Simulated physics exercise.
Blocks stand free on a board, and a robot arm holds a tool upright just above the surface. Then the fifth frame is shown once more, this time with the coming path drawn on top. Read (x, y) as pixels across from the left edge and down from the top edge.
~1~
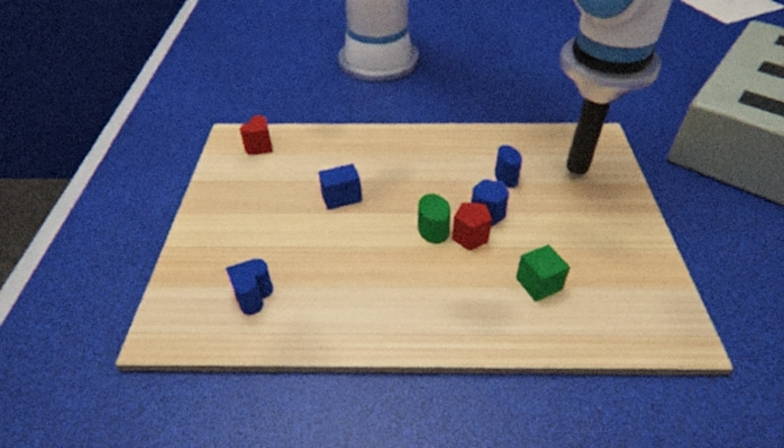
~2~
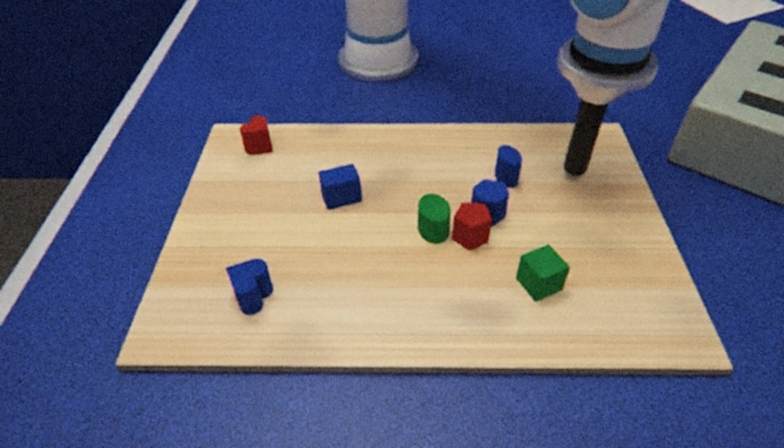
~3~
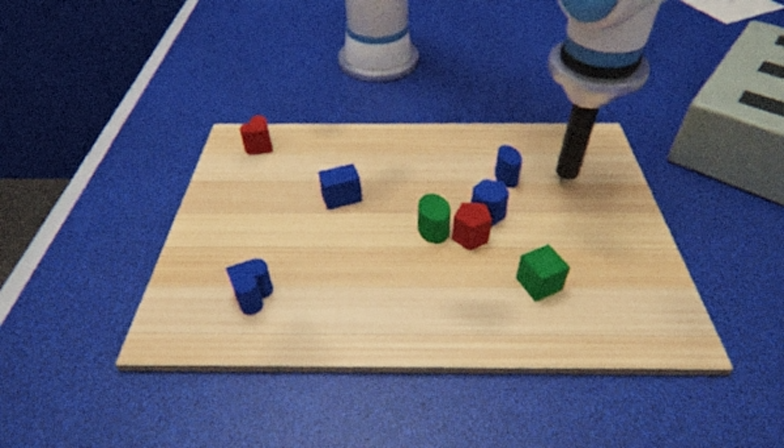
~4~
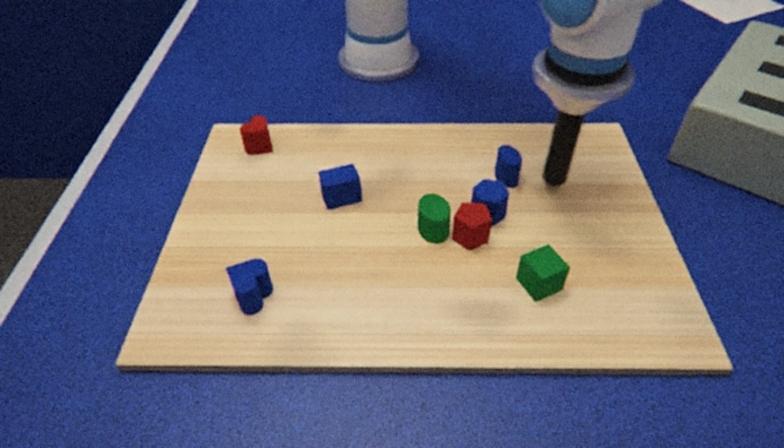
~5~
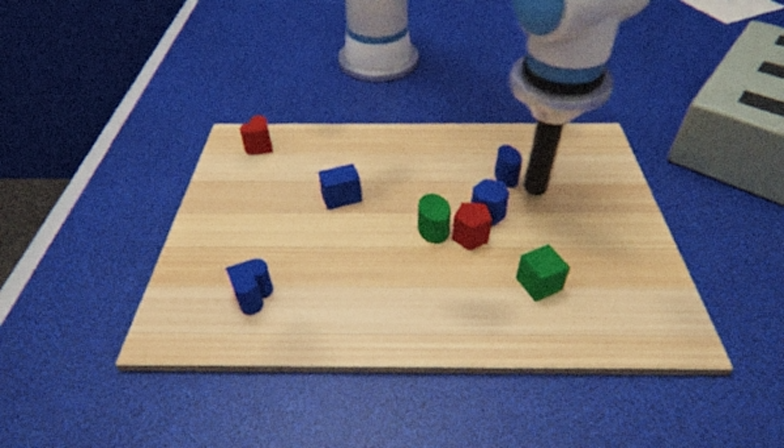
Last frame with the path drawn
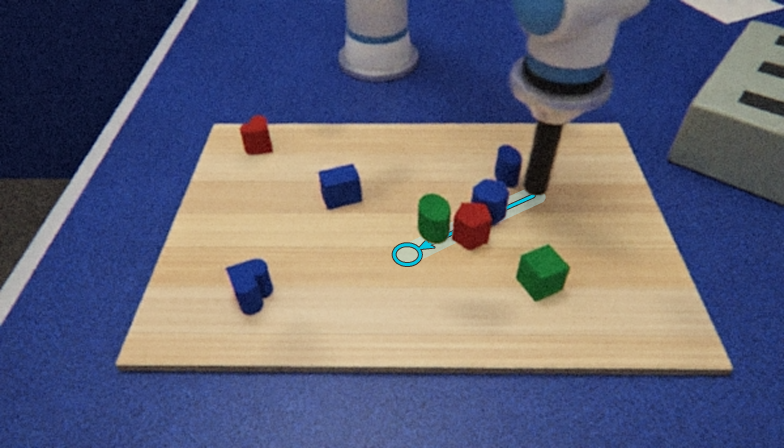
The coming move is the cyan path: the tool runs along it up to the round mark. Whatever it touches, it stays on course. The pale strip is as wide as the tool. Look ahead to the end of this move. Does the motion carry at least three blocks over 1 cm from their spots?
It seems so.
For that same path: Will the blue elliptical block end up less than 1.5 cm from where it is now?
Yes, that is what happens.
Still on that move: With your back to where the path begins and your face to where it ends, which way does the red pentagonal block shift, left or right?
Facing the way the path runs, start to end, you'll find the red pentagonal block has shifted left.
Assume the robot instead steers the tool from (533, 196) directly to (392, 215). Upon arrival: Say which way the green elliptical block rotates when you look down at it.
Clockwise from above.
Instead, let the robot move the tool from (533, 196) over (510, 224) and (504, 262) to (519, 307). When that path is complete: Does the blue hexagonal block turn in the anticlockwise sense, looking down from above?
I expect not.
Drawn move, straight from (533, 196) to (407, 254).
The first path, step by step. One third of the way, tool at (494, 207); red pentagonal block at (469, 219); blue hexagonal block at (468, 195).
Two thirds of the way, tool at (452, 226); green elliptical block at (390, 211), turned 15° clockwise; red pentagonal block at (463, 231), turned 20° anticlockwise; blue hexagonal block at (423, 208), turned 15° clockwise.
At the end, tool at (407, 247); green elliptical block at (354, 206), turned 50° clockwise; red pentagonal block at (462, 233), turned 35° anticlockwise; blue hexagonal block at (383, 217), turned 50° clockwise; blue elliptical block still.
